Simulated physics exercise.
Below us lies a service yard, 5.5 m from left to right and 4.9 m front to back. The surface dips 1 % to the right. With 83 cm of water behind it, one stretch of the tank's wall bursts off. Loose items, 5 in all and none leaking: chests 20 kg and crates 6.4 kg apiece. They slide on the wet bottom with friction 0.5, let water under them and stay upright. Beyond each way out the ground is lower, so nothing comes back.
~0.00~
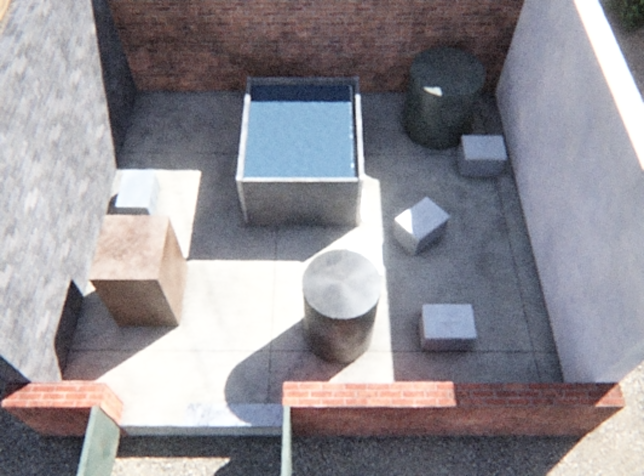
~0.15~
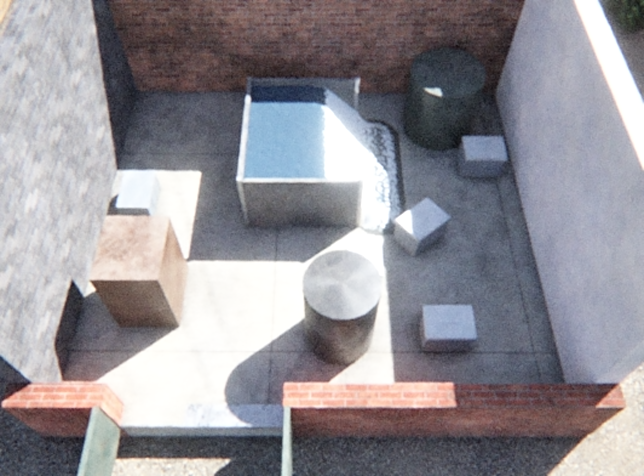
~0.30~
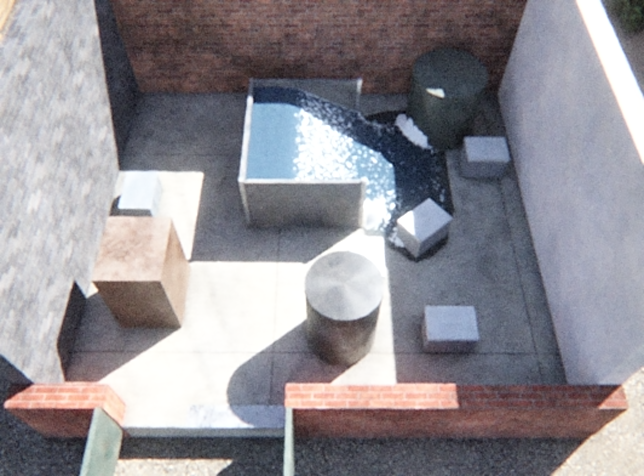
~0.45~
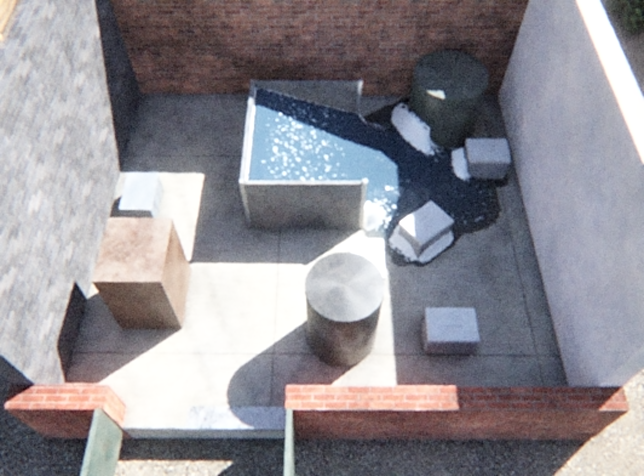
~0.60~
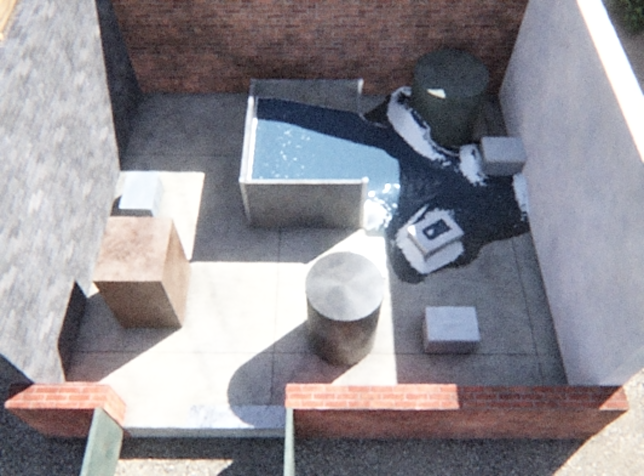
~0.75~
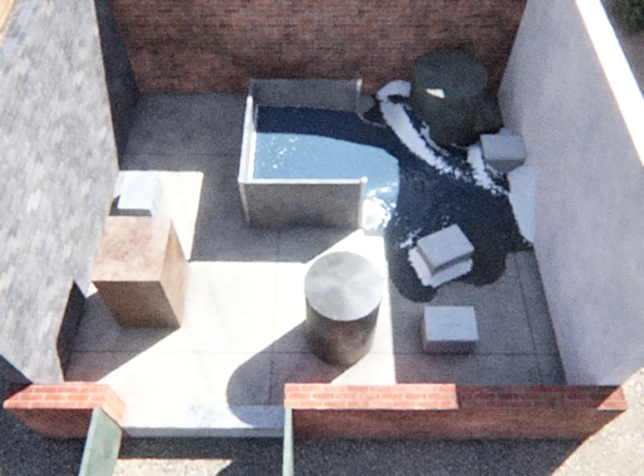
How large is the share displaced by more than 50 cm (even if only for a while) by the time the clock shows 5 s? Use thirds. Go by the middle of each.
It is two thirds or above.
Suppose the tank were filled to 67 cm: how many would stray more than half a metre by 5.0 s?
Then 3.
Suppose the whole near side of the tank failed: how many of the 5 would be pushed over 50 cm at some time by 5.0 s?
In that case 3 of them.
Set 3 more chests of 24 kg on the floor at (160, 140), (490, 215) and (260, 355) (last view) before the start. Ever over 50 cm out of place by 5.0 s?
In that order: Under, over, under.
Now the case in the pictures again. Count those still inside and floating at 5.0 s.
I count 3.
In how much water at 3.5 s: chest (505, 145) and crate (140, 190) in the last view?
Roughly 18 and 0 cm.
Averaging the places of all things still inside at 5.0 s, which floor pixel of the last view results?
At about (344, 290).
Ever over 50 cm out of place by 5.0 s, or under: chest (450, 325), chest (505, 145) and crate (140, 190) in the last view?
In turn: Past it, more, under.
After 1.1 s 1 of 5 are over 50 cm from their spots; 1 afloat.
After 2.2 s 1 of 5 are over 50 cm from their spots; 2 afloat.
After 3.5 s 2 of 5 are over 50 cm from their spots; 3 afloat.
After 5.0 s 4 of 5 are over 50 cm from their spots, and 4 have been at some point; 3 afloat.
